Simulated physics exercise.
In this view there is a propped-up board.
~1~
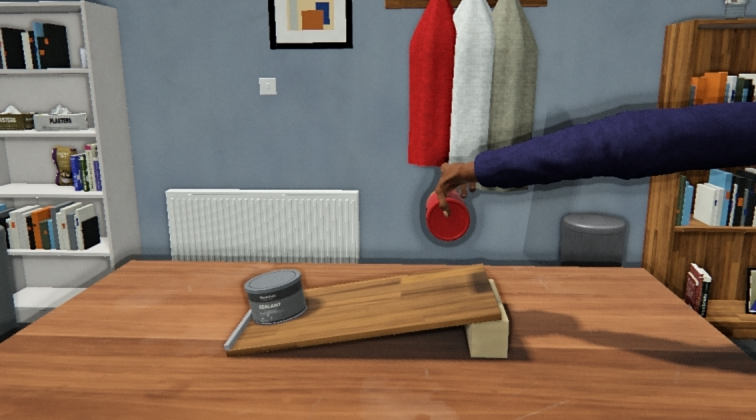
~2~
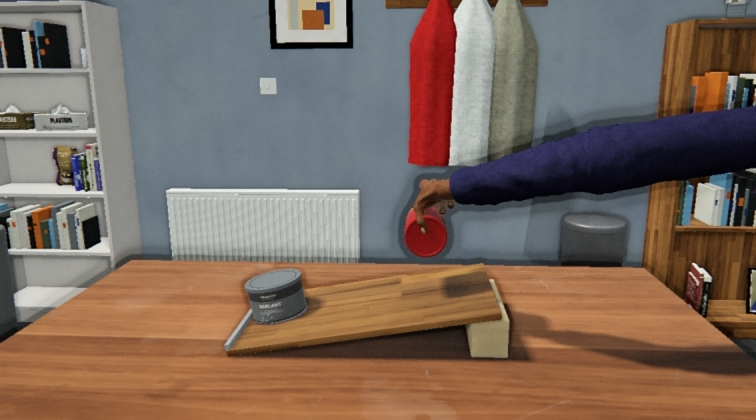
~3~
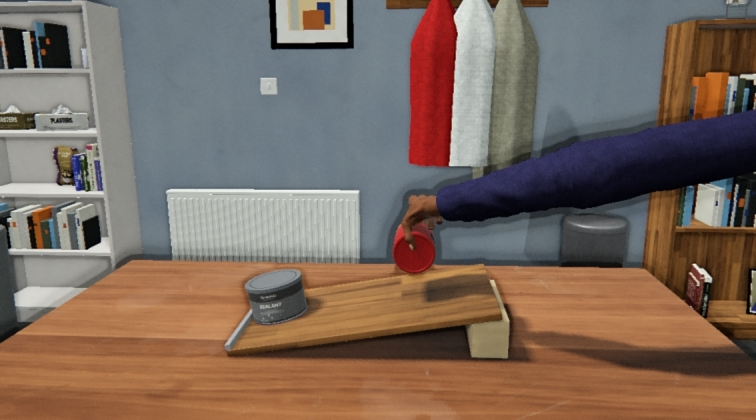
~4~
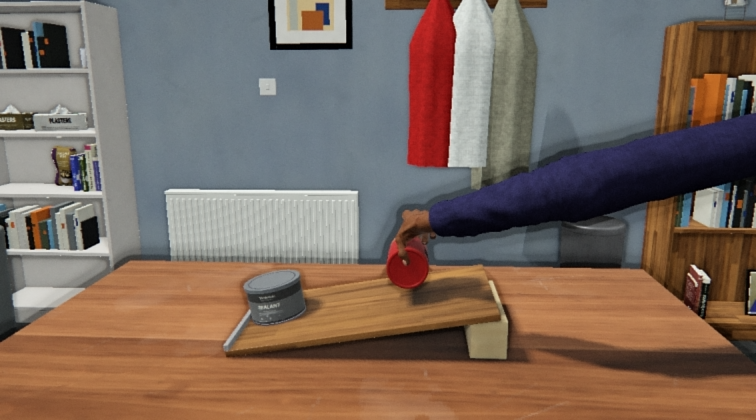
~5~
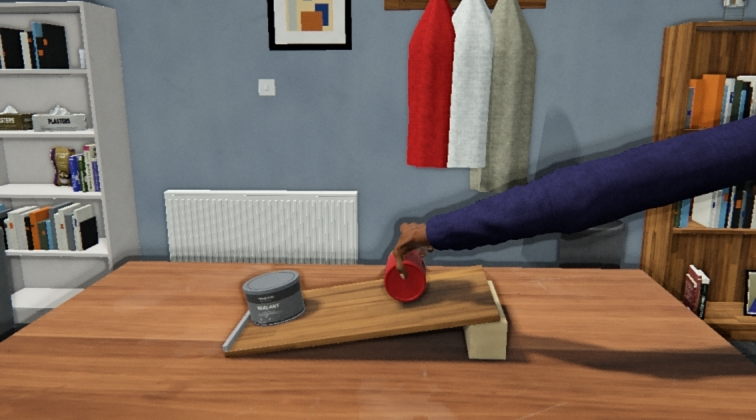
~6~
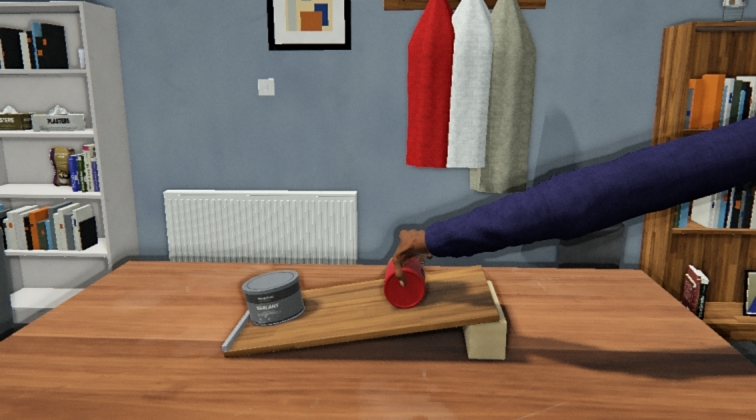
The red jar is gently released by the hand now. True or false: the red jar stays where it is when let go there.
False.
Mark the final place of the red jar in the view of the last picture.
It finishes at around (319, 292).
Then, 0.40 s on from there, red jar shifted a little near (384, 282).
Then, 0.60 s on from there, red jar shifted about its own width near (347, 288).
Then, 0.70 s on from there, red jar shifted well along near (322, 291).
In the end, moved from the start, red jar; grey tub unmoved. At the end, from the last picture's camera, red jar near (319, 292). The red jar slides or rolls down.
